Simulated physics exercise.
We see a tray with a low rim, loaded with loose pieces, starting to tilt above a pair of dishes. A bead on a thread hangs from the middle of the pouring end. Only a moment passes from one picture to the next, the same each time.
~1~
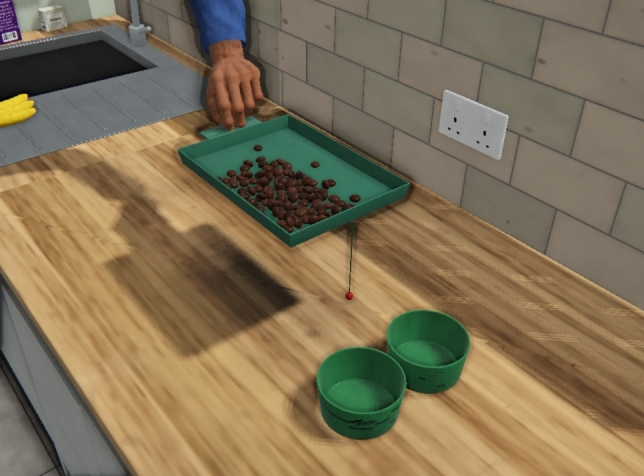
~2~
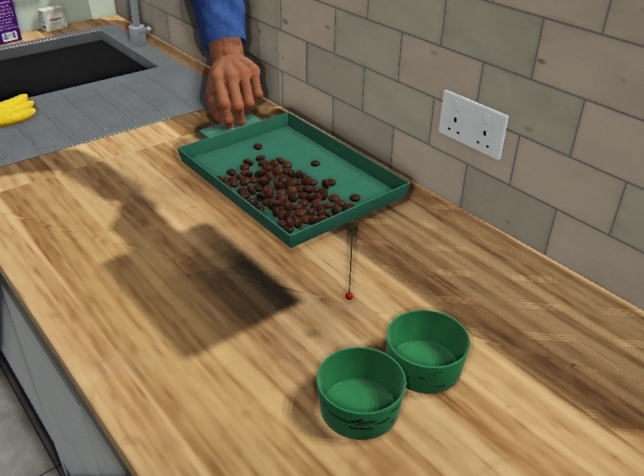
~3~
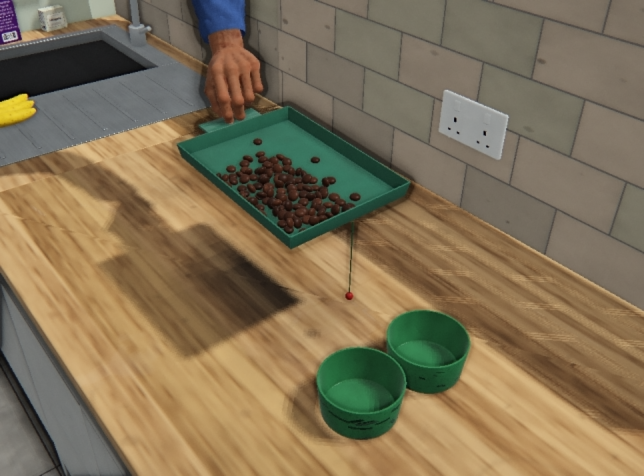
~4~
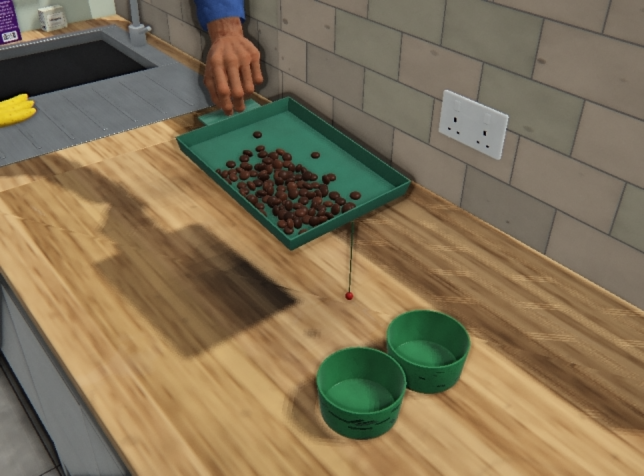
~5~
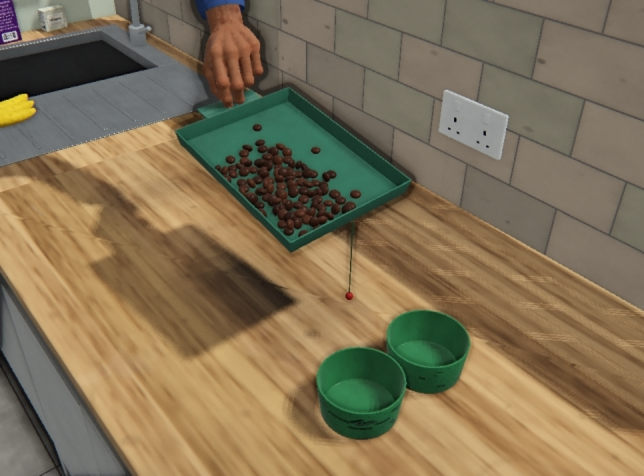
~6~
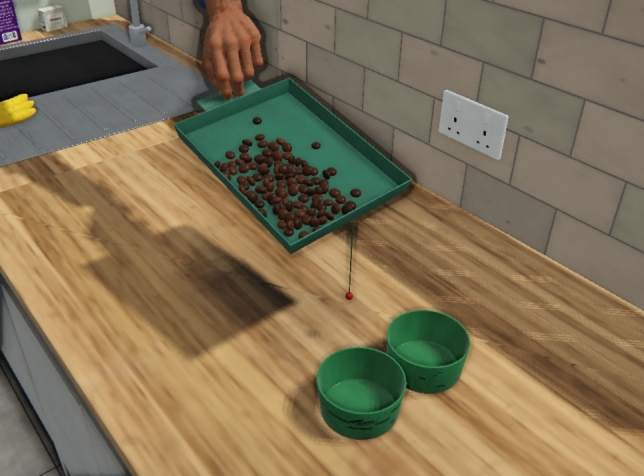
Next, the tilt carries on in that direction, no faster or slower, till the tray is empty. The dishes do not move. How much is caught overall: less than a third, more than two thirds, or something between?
In the dishes lies under a third of it.
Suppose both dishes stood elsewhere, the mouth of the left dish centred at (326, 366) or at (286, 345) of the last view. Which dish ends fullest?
First the left dish, then the left dish.
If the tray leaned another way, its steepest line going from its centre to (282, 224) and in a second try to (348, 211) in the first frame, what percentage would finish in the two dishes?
About 0 and 30 per cent.
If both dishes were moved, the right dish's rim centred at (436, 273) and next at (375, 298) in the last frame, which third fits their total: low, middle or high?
One: Less than a third. Two: Above two thirds.
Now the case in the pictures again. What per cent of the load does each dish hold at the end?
Left dish: 10 %, right dish: 0 %.
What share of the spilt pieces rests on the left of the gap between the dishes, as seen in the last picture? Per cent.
Close to 100 per cent.
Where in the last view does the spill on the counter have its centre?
Around (303, 380).
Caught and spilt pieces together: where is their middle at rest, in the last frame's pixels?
Around (308, 381).
Soon, tray tipped steeply; all on the tray.
A while on, tray tipped right over; about a quarter on the tray; a small part in the left dish; about two thirds outside both; a small part in the air.
Towards the end, tray tipped past a quarter turn; a small part in the left dish; nearly all outside both.
Finally, tray tipped past a quarter turn; a small part in the left dish; none in the right dish; nearly all outside both.
